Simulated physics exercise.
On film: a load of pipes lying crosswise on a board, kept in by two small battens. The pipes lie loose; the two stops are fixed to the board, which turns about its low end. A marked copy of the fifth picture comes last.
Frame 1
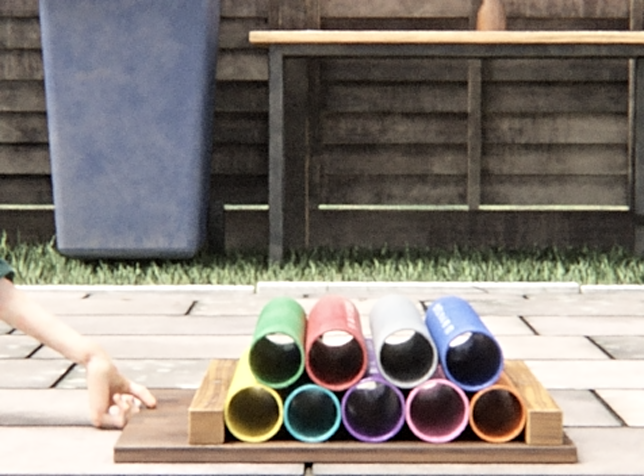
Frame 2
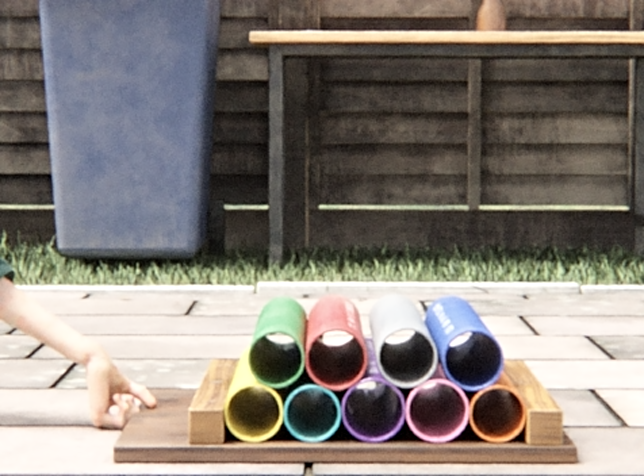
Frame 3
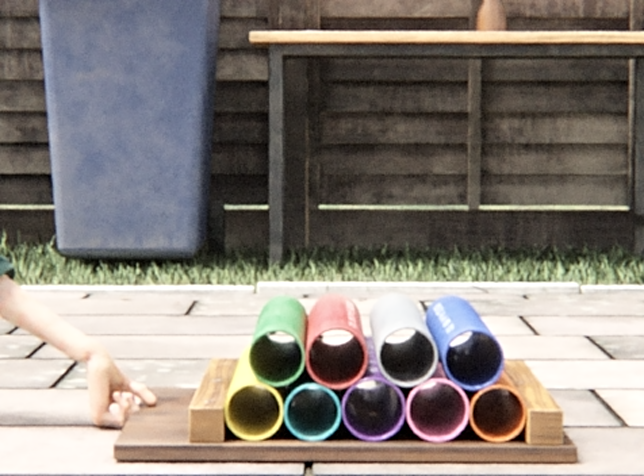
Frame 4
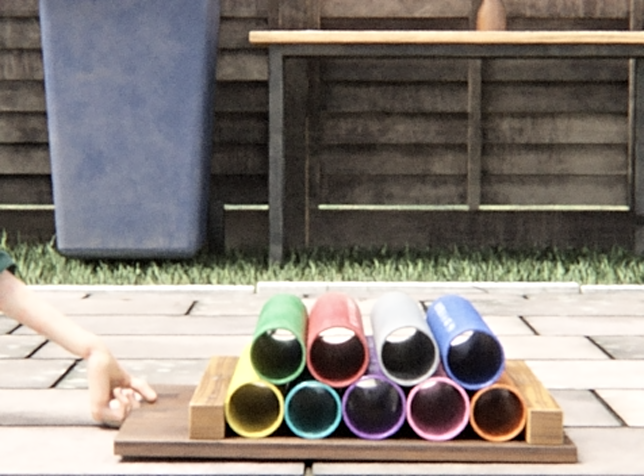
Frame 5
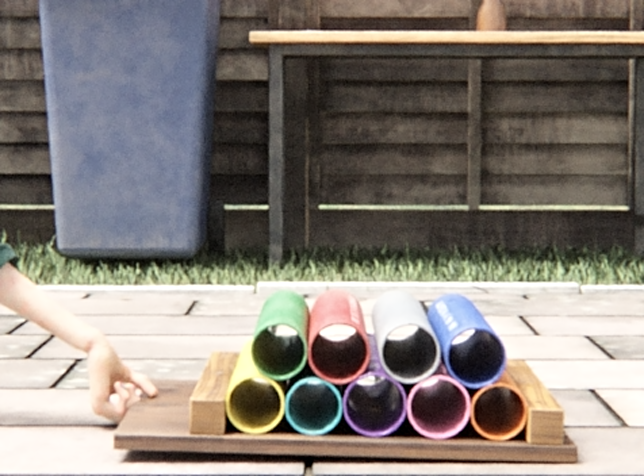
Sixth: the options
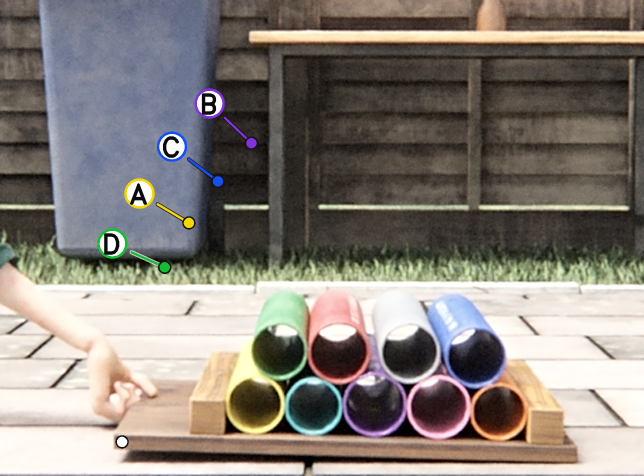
On a paved patio, a hand at the left slightly raised that end of a wooden board, and the colourful pipes stacked between two small battens tilted a little with it.
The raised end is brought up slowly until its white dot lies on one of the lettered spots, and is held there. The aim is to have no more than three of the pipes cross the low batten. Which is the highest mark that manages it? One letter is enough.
At most to D.
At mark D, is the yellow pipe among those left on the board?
Yes.
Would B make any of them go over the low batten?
Yes, at B.
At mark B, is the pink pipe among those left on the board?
Yes, with B.
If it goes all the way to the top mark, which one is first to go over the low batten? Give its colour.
The blue one.
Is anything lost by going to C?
Yes.
On the marked copy, A at (189, 223); B at (251, 143); C at (218, 182); D at (165, 267); the white dot at (122, 442).
Taking D. A third of the way, board at 16°.
Two thirds of the way, board at 24°.
When it is over, board at 24°, one over the low batten (blue).
As for the rest, A four over the low batten (grey, blue, red, green); B four over the low batten (grey, blue, red, green); C four over the low batten (grey, blue, red, green).
